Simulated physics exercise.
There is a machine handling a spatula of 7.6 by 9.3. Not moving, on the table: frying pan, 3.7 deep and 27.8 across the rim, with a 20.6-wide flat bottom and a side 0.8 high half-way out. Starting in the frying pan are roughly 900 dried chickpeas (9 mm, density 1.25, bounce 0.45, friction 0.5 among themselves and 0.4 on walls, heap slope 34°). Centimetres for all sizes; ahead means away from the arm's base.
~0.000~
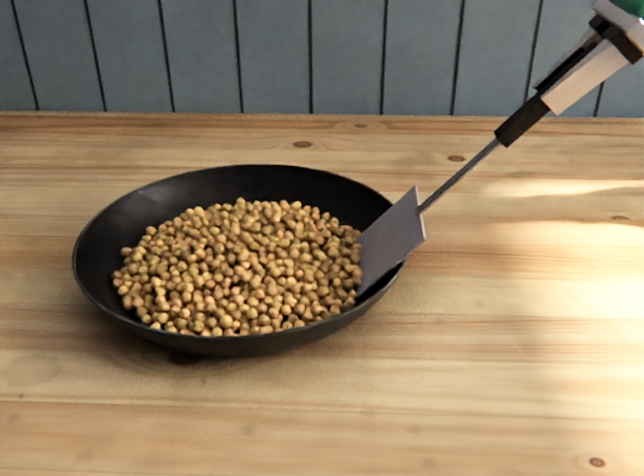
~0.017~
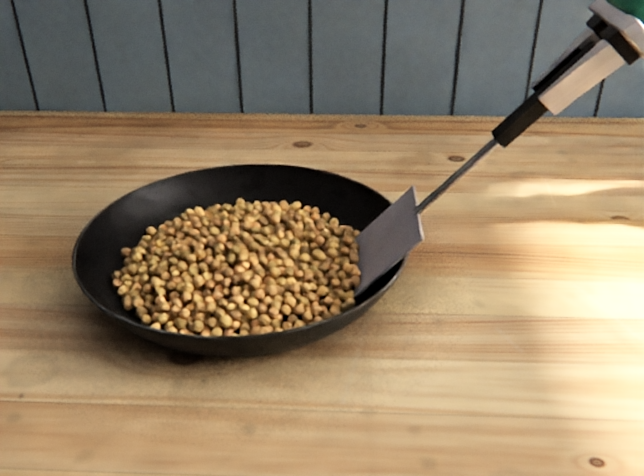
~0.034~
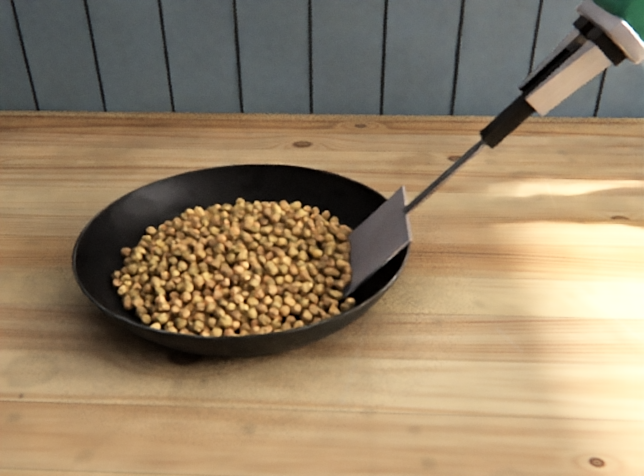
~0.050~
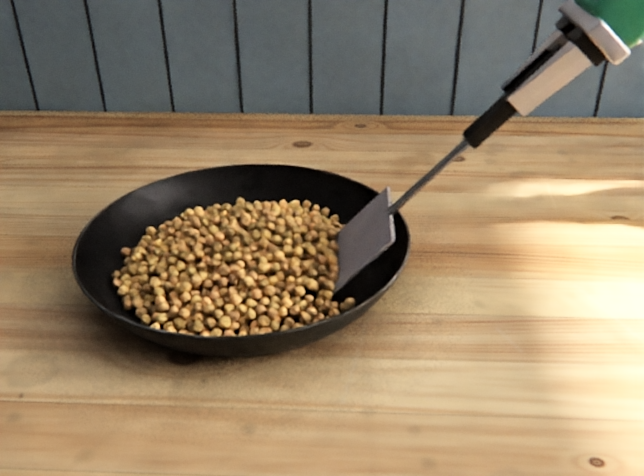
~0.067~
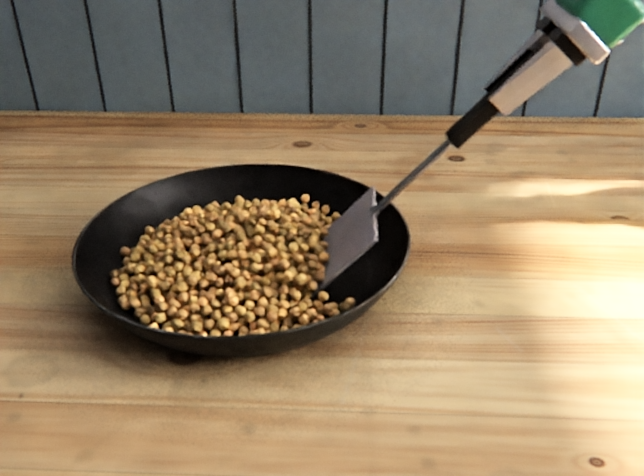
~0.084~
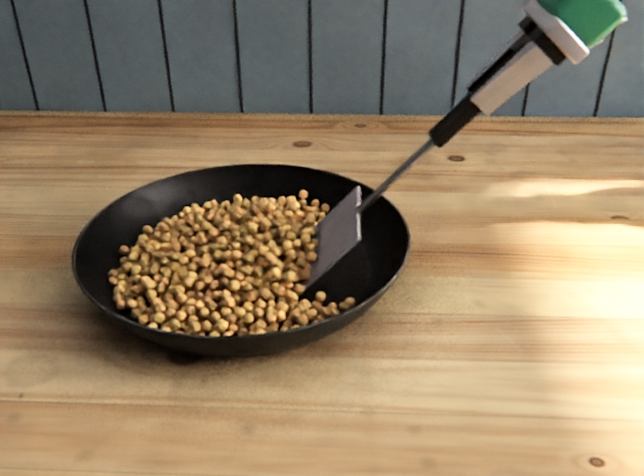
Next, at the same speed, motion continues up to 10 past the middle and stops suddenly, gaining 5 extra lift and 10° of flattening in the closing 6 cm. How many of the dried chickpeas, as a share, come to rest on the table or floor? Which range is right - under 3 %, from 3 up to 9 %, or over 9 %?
Right range: Over 9 %.
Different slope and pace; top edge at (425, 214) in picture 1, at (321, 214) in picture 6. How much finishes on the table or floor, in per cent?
My guess would be close to 25 per cent.
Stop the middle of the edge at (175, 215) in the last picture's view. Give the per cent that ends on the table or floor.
Around 5 percent.
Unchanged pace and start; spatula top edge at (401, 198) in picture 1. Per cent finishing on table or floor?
I'd estimate close to 15 per cent.
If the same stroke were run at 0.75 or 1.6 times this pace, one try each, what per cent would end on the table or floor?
Try one about 10 %, try two about 25 %.
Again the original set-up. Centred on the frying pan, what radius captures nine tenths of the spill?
It comes to about 50 cm.
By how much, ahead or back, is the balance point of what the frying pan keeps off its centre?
Ahead, by around 5.0 cm.
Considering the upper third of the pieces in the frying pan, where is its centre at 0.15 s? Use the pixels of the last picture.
At about (222, 246).
After 0.15 s, sloping 48°, highest piece 4 above the table; 900 in the frying pan.
After 0.22 s, sloping 45°, highest piece 5 above the table; 900 in the frying pan.
After 0.45 s, sloping 38°, highest piece 4 above the table; 782 in the frying pan, 118 on the table or floor.
After 1.50 s, sloping 38°, highest piece 4 above the table; 782 in the frying pan, 118 on the table or floor.
At rest, 782 in the frying pan, 118 on the table or floor. That is 13 % on the table or floor.
